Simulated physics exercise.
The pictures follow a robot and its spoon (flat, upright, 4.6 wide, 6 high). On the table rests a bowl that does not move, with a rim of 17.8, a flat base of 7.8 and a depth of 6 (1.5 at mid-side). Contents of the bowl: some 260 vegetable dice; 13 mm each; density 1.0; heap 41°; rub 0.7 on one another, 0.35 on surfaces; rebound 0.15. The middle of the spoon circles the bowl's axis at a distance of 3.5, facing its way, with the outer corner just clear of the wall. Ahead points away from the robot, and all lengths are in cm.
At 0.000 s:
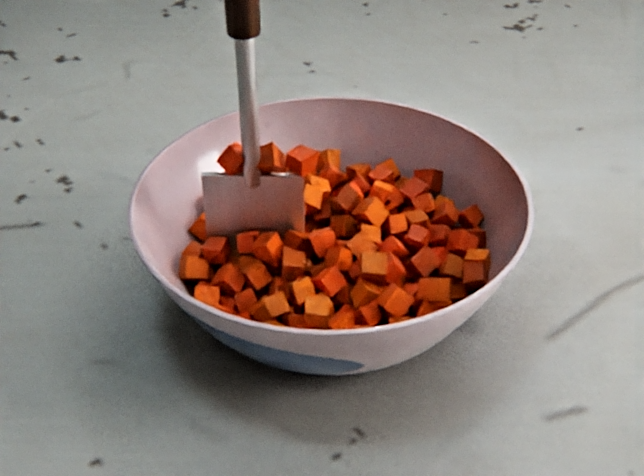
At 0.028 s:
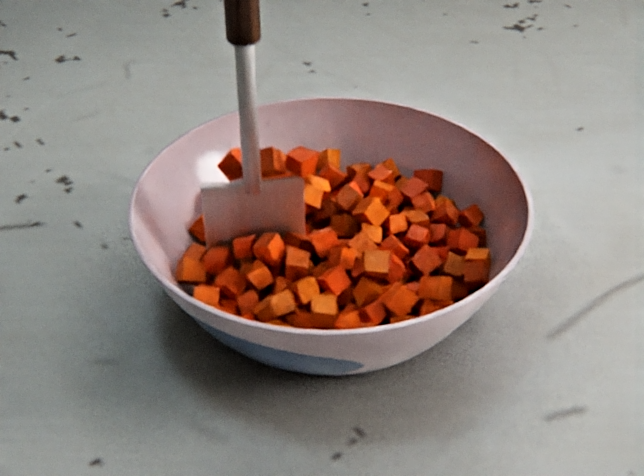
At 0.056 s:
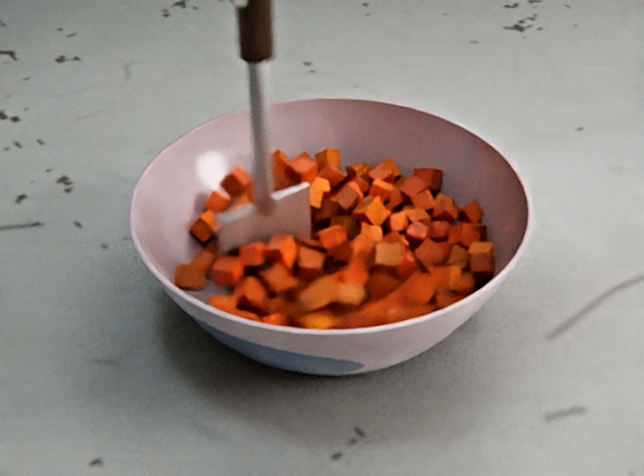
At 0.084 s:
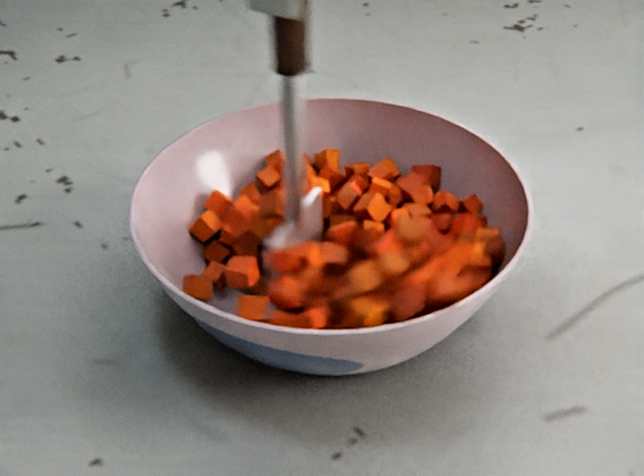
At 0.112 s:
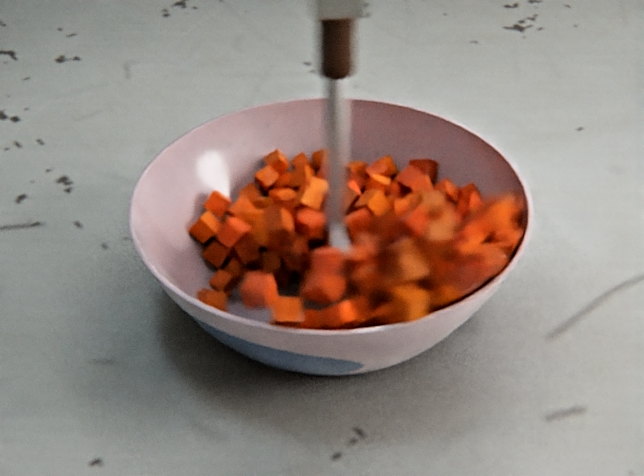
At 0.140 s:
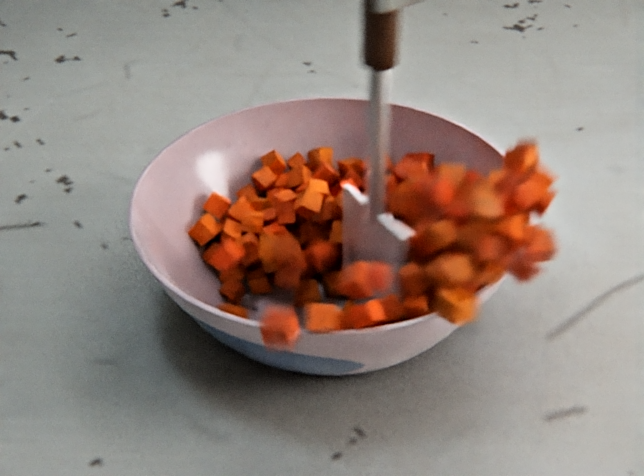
Spatula with a brown handle sweeping through orange vegetable cubes in a pink bowl, pushing a heap up over the right rim.
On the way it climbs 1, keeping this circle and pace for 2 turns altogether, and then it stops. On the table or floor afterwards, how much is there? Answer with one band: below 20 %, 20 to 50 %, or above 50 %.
Above 50 %.
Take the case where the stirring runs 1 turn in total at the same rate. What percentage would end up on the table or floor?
Roughly 40 per cent.
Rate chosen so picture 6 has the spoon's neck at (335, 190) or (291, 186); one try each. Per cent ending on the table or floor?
Some 45 and 40 per cent respectively.
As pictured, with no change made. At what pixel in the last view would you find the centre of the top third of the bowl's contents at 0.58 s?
Around (457, 175).
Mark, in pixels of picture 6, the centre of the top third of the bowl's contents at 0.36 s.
Upper-third centre: Approx. (191, 216) px.
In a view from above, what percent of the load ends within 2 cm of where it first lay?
Around 5 in a hundred, roughly.
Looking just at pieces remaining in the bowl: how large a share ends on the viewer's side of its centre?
Near 60 per cent of what stays in the bowl.
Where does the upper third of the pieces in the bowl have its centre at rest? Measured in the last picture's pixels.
Estimated centre: (236, 294).
By 0.36 s, 355° round, highest piece 10 above the table; 157 in the bowl, 66 on the table or floor, 41 in flight or on the tool.
By 0.58 s, 224° round, highest piece 9 above the table; 136 on the table or floor, 111 in the bowl, 17 in flight or on the tool.
By 0.89 s, 0° round, highest piece 5 above the table; 162 on the table or floor, 102 in the bowl.
By 1.59 s, 0° round, highest piece 5 above the table; 162 on the table or floor, 102 in the bowl.
Final count, 162 on the table or floor, 102 in the bowl. That is 61 % on the table or floor.
